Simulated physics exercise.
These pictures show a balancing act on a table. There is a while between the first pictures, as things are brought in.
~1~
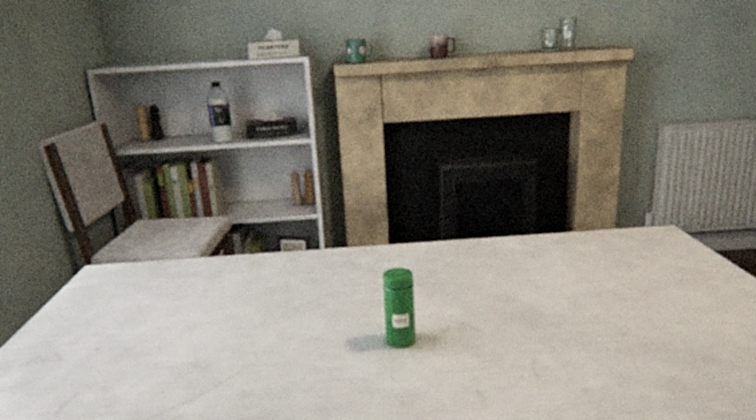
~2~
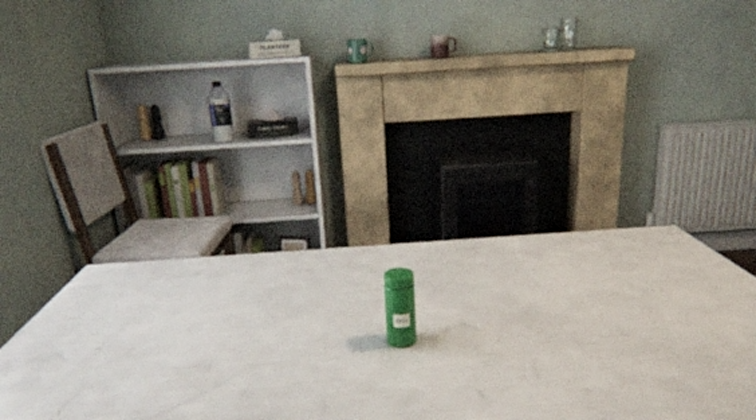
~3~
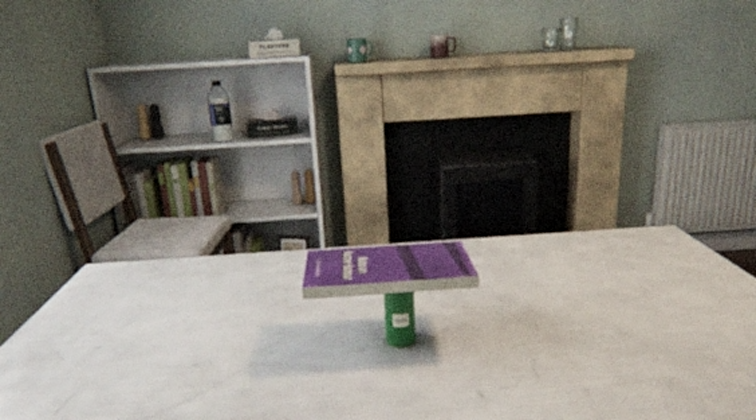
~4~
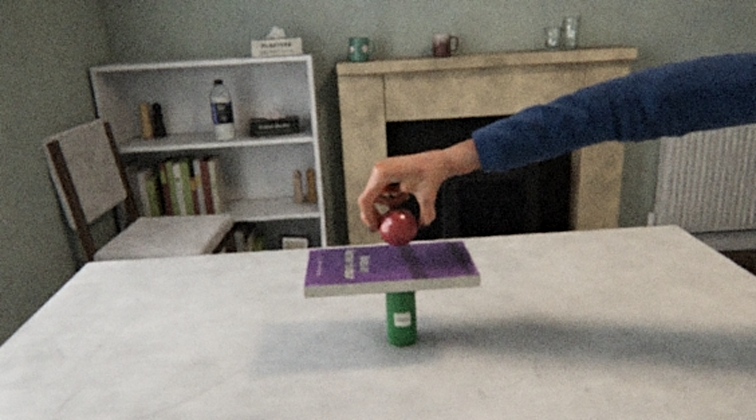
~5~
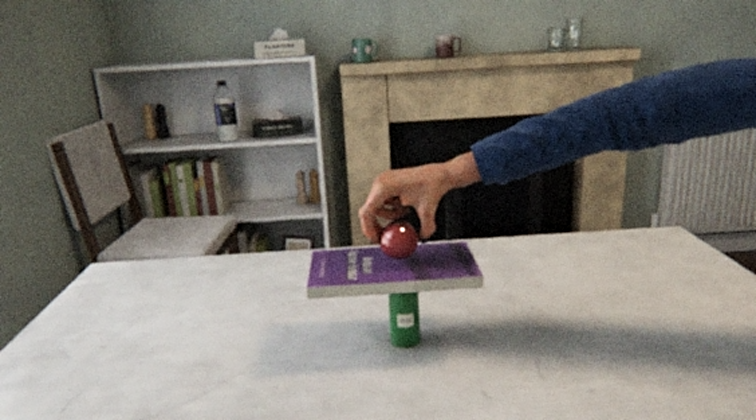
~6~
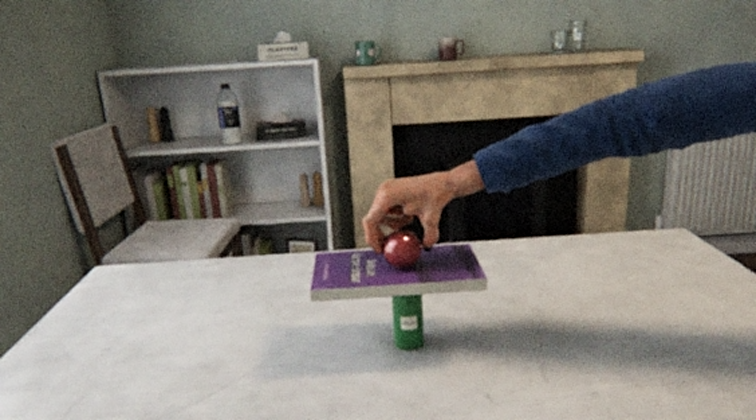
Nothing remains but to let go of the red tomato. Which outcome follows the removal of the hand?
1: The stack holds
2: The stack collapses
Option 1: The stack holds.
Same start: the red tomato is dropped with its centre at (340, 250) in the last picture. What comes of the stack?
Result: The stack tips over.
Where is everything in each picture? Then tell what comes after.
In the first picture, the last thing is not in view yet; green shaker (399, 308).
In the second picture, the last thing is not in view yet; green shaker (400, 308).
In the third picture, the last thing is not in view yet; green shaker (399, 307).
In the fourth picture, coming down; red tomato (398, 227); green shaker (401, 306).
In the fifth picture, coming down; red tomato (398, 240); green shaker (404, 307).
In the sixth picture, set down, still held; red tomato (402, 248); green shaker (408, 310).
Then, 0.20 s after the last picture, nothing has stirred.
Then, 0.50 s after the last picture, red tomato resting near (402, 249).
At rest, all 3 in place. Seen from the same camera at the end, red tomato near (402, 249). The stack holds.
